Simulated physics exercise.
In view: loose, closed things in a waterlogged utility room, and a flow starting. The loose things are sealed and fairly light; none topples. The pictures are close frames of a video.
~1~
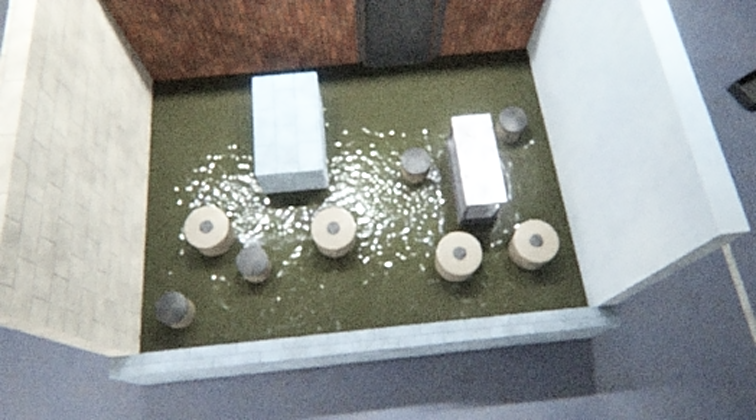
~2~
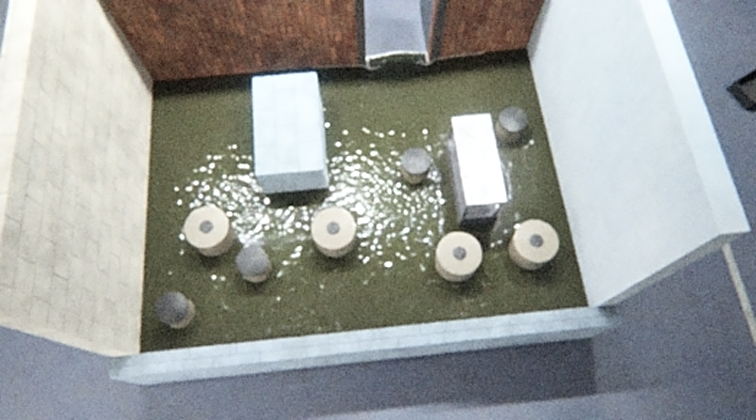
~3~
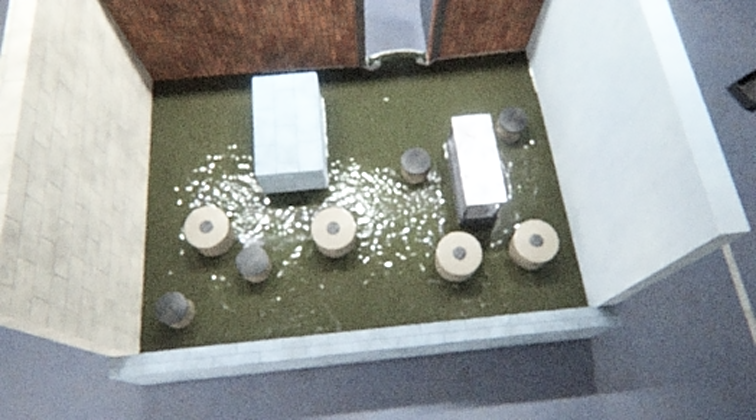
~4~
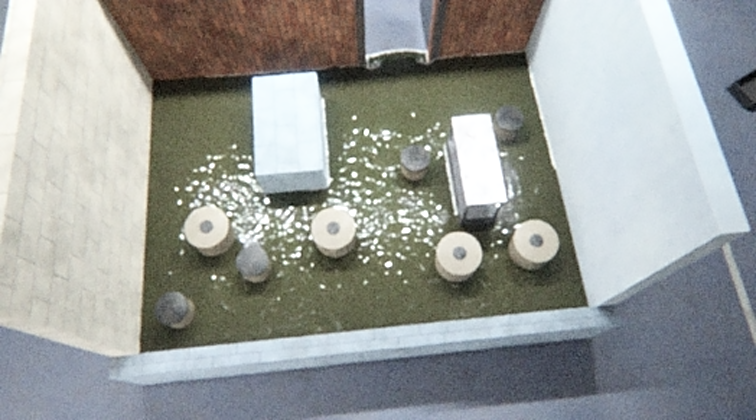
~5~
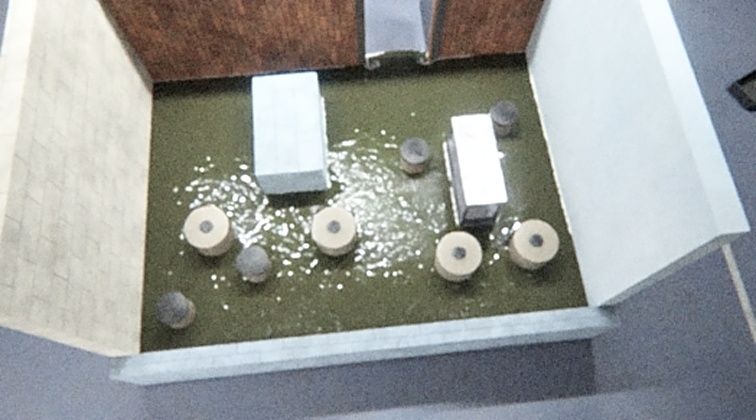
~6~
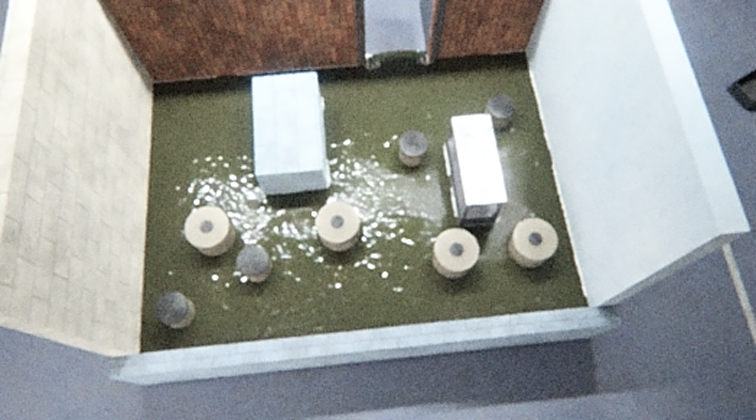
A dark panel in the brick back wall gives way to a pale opening behind a flooded, walled room holding two pale boxes and several round containers. Then the two grey pails near the right-hand box drift slightly toward the back wall, and two cream drums shift barely; the rest stay put.
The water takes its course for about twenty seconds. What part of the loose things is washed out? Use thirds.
That comes to between one and two thirds.
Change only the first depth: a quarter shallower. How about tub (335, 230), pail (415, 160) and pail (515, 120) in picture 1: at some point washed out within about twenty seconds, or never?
As listed: Out, carried outside, yes.
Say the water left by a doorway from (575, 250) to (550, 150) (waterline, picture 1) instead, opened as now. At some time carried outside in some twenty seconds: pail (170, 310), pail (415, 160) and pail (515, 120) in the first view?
As listed: Left behind, washed out, through.
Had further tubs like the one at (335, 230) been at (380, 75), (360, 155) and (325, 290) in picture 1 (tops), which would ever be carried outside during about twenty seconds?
As listed: Gone, out, stays.
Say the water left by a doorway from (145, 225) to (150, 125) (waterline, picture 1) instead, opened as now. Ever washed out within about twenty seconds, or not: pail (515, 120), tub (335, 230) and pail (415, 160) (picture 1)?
In that order: No, gone, through.
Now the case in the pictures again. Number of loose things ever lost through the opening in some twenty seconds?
I count 4.
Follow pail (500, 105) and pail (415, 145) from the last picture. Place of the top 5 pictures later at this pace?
Roughly at (484, 84) and (420, 98).
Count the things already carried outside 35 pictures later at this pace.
I count 3.
A moment on, 0 of 8 are out; 8 afloat.
Next, 2 of 8 are out; 6 afloat.
Later, 3 of 8 are out; 5 afloat.
In the end, 4 of 8 are out; 4 afloat.
